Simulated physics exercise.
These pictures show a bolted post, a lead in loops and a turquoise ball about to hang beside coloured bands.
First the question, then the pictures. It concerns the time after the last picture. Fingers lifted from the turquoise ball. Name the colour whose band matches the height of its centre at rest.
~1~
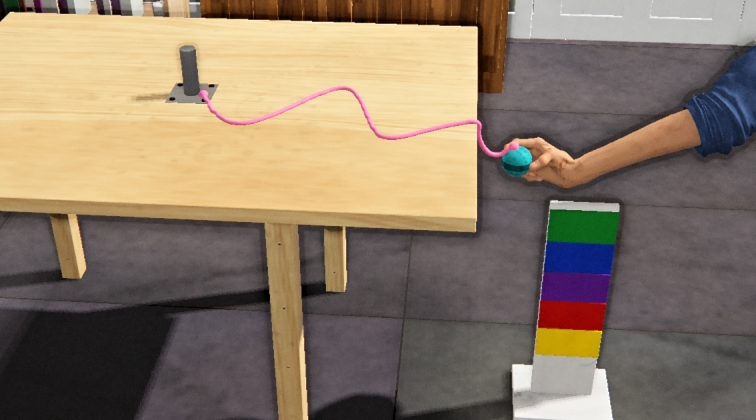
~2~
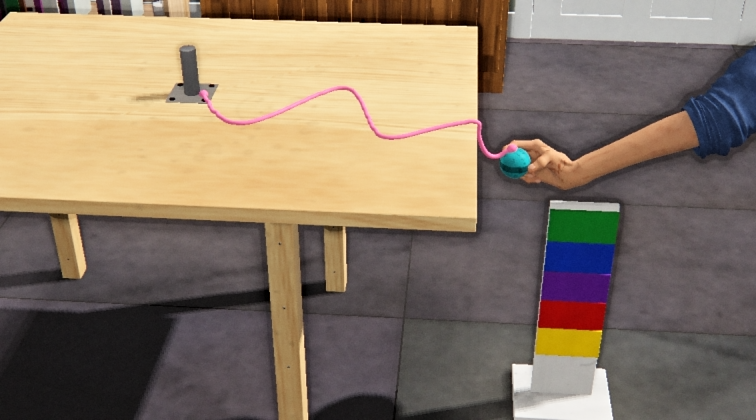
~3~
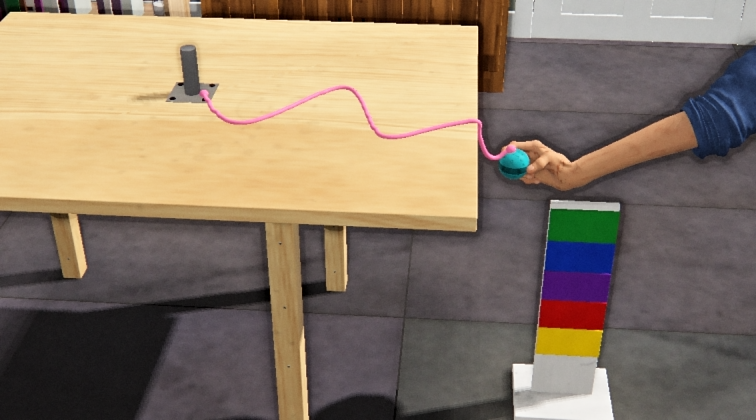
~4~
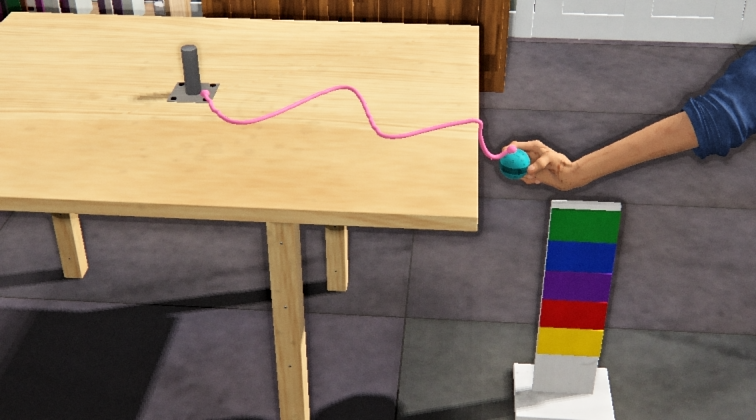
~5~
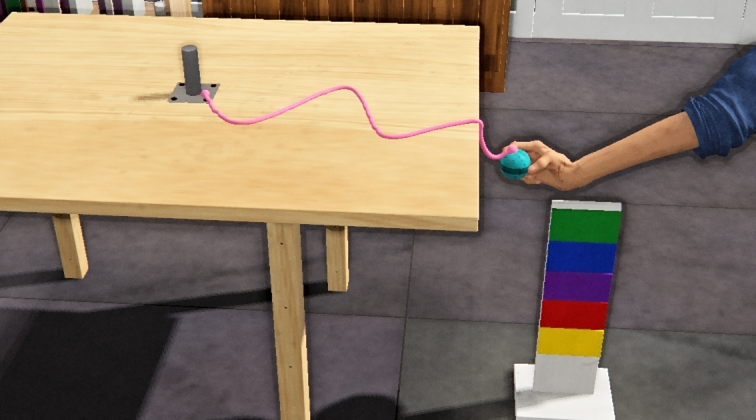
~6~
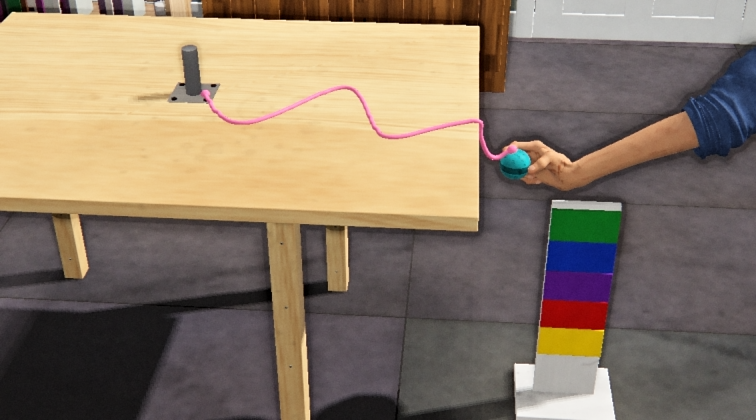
That would be red.
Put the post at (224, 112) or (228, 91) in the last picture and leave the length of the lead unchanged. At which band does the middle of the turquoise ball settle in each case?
Trial 1 - yellow; trial 2 - yellow.
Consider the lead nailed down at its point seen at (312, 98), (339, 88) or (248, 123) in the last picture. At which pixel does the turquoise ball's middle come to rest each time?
Expect roughly (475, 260) for the first, (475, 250) for the second and (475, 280) for the third.
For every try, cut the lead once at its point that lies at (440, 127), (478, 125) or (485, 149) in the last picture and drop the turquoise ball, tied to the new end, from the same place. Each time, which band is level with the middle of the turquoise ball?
Results, first to last: Green; blue; purple.
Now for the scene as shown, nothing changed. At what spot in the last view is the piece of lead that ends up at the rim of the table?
That spot lies near (369, 116).
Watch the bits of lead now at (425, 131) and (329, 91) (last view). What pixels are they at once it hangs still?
Well, the first one sits at (474, 195), and the second one sits at (392, 108).
Early on, ball near (497, 260); level with blue.
Midway, ball near (451, 300); level with red.
Near the end, ball near (480, 305); level with red.
Finally, ball near (468, 305); level with red. The lead holds its middle at red.
